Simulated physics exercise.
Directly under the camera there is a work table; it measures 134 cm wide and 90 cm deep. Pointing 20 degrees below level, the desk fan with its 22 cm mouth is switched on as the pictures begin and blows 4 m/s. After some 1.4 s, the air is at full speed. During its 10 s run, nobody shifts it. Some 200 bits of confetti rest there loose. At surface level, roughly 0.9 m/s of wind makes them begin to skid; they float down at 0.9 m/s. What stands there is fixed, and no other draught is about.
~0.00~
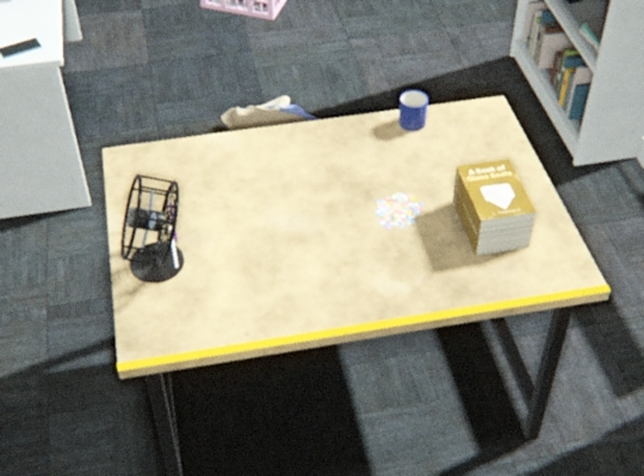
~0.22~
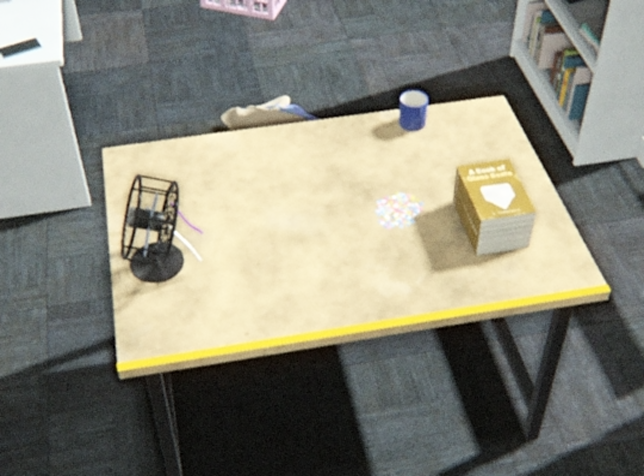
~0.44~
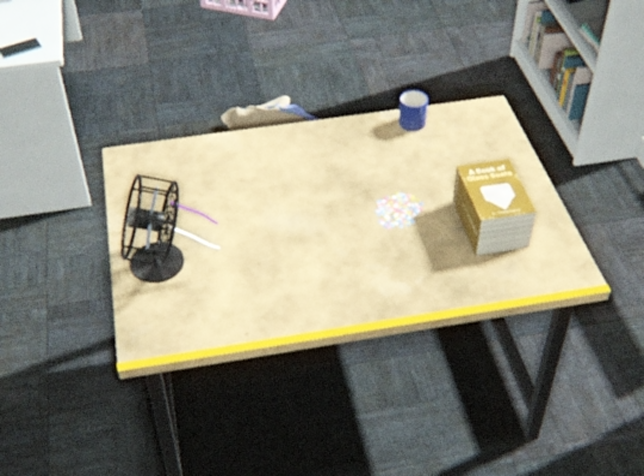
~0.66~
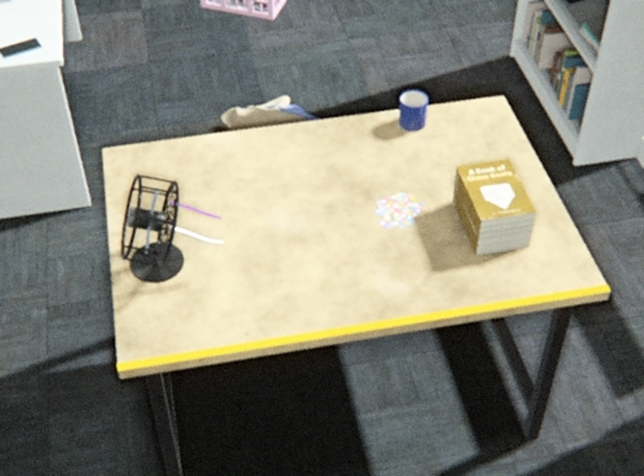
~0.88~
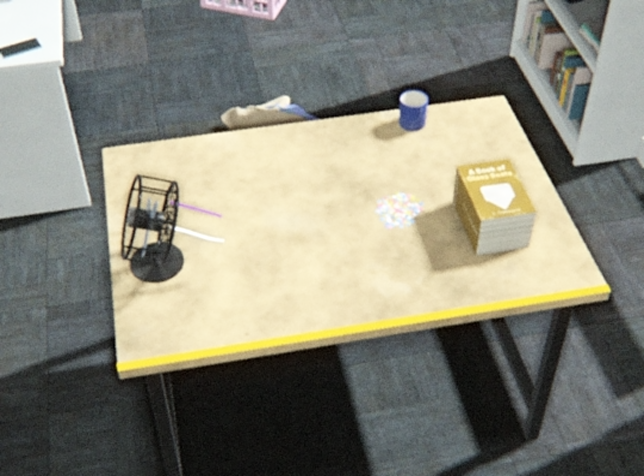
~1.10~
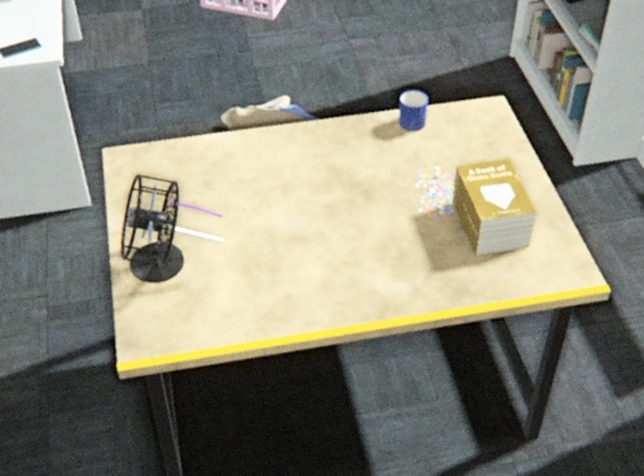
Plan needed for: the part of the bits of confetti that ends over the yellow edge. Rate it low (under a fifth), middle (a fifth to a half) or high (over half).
I rate it low.
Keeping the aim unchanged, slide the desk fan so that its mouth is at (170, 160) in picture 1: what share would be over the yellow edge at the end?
80 %.
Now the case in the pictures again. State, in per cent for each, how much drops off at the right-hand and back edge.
Roughly 100 % right-hand, 0 % back.
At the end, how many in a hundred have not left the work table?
About 0 percent of them remain.
After 2.0 s, 0 % are on the move or not yet settled, 0 % are over the yellow edge.
After 3.2 s, 0 % are on the move or not yet settled, 0 % are over the yellow edge.
After 5.5 s, 0 % are on the move or not yet settled, 0 % are over the yellow edge.
After 10.0 s, at the end, 0 % are over the yellow edge.
